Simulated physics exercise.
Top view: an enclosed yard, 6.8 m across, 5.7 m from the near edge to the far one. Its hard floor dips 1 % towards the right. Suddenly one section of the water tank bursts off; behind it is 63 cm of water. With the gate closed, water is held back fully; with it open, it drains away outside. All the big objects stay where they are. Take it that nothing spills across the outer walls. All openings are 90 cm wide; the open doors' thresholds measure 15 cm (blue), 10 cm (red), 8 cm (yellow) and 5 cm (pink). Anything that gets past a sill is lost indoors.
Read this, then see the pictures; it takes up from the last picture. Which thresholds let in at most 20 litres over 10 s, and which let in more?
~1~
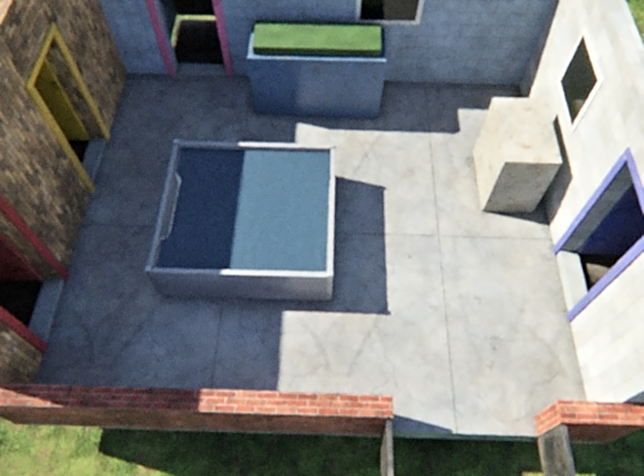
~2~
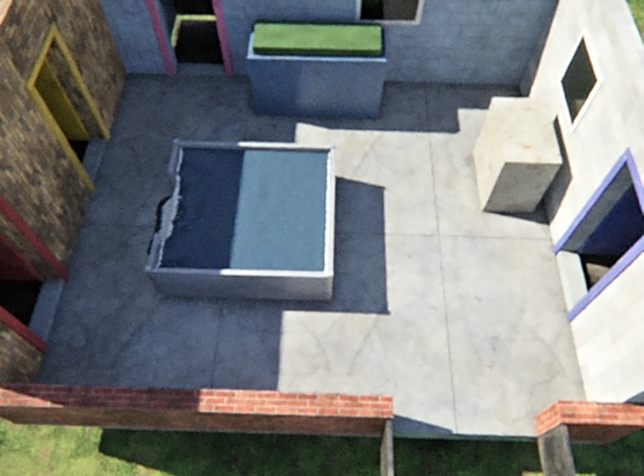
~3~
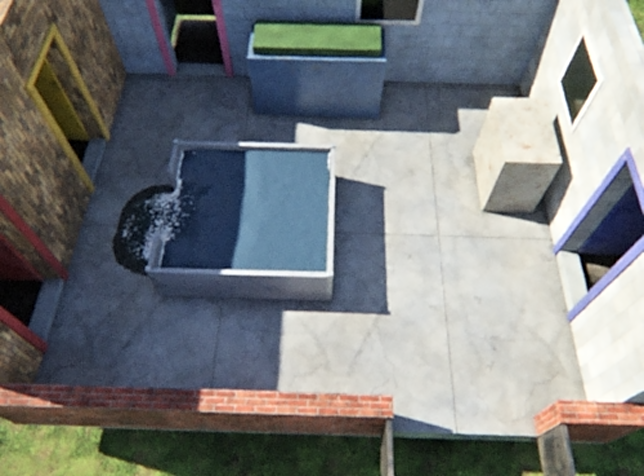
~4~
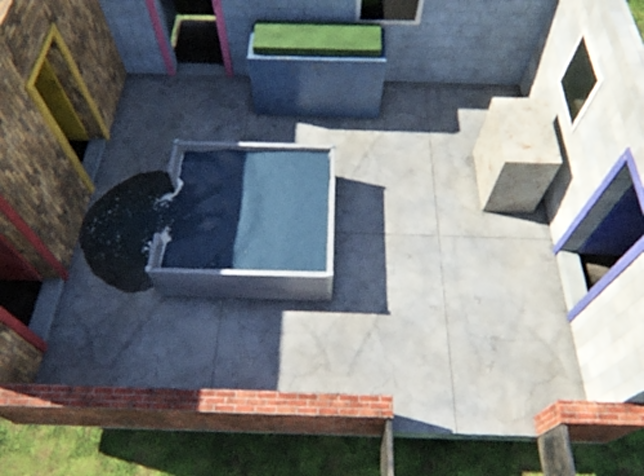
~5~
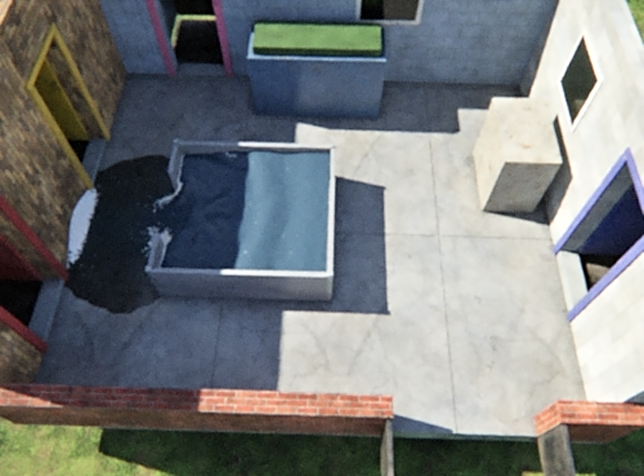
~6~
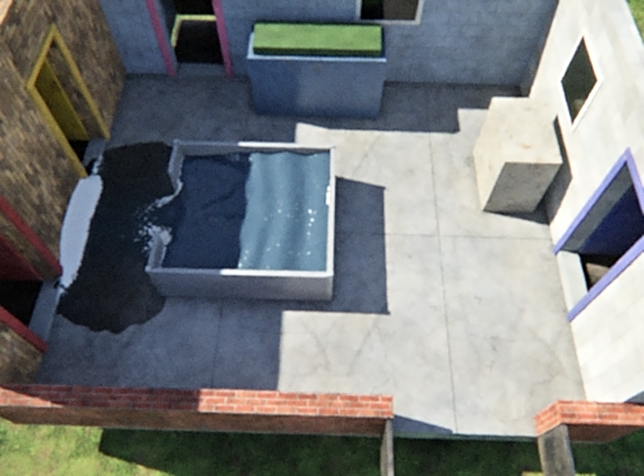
In the end the blue door will see an amount within the limit come in. The red door will see too much water come in. The yellow door will see too much water come in. The pink door will see too much water come in.
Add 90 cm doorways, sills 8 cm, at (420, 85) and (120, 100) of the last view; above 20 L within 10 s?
Within it, exceeded.
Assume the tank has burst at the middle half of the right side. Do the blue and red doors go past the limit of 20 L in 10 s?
The blue door comes out more than that and the red door less than that.
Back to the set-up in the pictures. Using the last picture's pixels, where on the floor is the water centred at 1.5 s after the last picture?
I'd say somewhere around (198, 229).
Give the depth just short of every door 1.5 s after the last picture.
Depths: Blue door 0 cm, red door 17 cm, yellow door 19 cm, pink door 10 cm.
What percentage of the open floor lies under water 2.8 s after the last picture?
Near 45 per cent is wet.
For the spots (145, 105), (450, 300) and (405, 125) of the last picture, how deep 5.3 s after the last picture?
Depths: About 8, 2 and 0 centimetres.
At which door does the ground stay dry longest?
Result: Blue door.
Then, 0.7 s after the last picture water covers 15 % of the floor and is deepest (40 cm) near (95, 224); blue door not reached, red door 17 cm at the sill, 3 L in, yellow door 20 cm at the sill, 18 L in, pink door not reached.
Then, 1.5 s after the last picture water covers 25 % of the floor and is deepest (36 cm) near (83, 224); blue door not reached, red door 17 cm at the sill, 21 L in, yellow door 19 cm at the sill, 64 L in, pink door 10 cm at the sill, 1 L in.
Then, 2.8 s after the last picture water covers 45 % of the floor and is deepest (24 cm) near (95, 224); blue door not reached, red door 12 cm at the sill, 39 L in, yellow door 14 cm at the sill, 111 L in, pink door 13 cm at the sill, 38 L in.
Then, 5.3 s after the last picture water covers 70 % of the floor and is deepest (18 cm) near (250, 86); blue door 10 cm at the sill, 0 L in, red door 9 cm at the sill, 47 L in, yellow door 10 cm at the sill, 148 L in, pink door 12 cm at the sill, 103 L in.
Then, 9.3 s after the last picture water covers 95 % of the floor and is deepest (14 cm) near (250, 86); blue door 9 cm at the sill, 0 L in, red door 6 cm at the sill, 48 L in, yellow door 7 cm at the sill, 159 L in, pink door 8 cm at the sill, 159 L in.
